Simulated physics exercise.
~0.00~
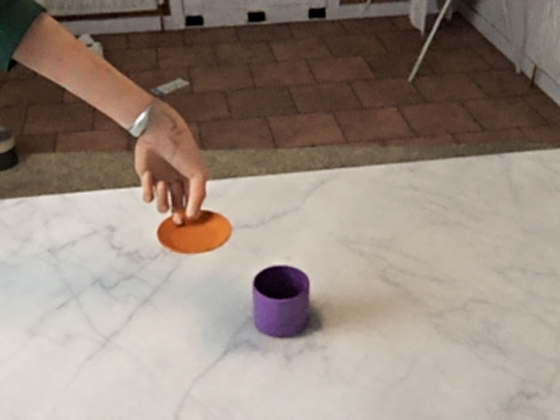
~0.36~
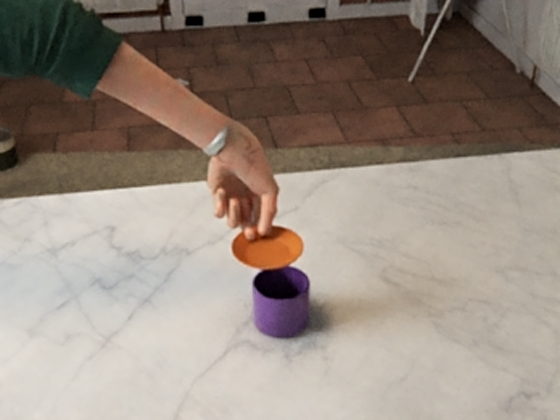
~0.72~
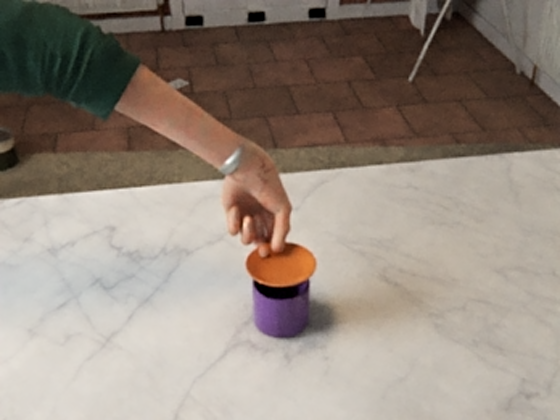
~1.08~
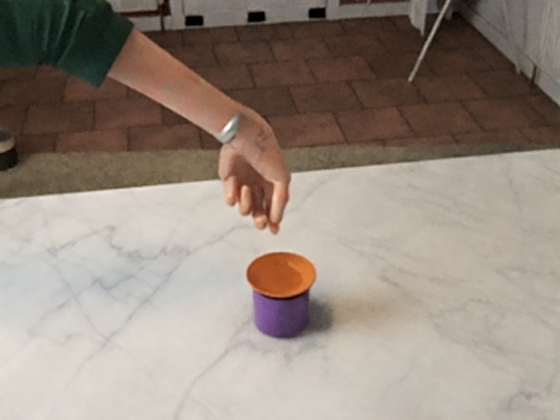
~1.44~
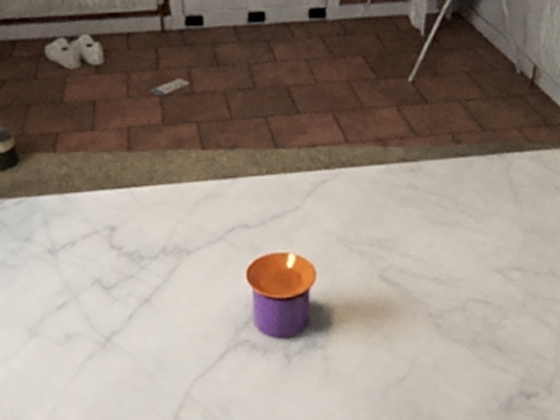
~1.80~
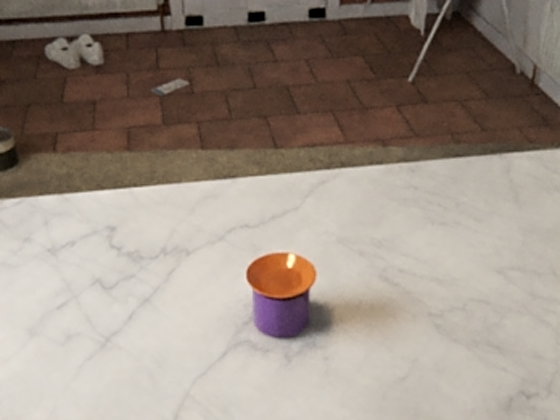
In this clip, a hand carries a small orange plate rightward over a marble surface to an open purple container and lowers it onto the rim. The hand lets go and withdraws, leaving the plate resting still on top, covering the opening.
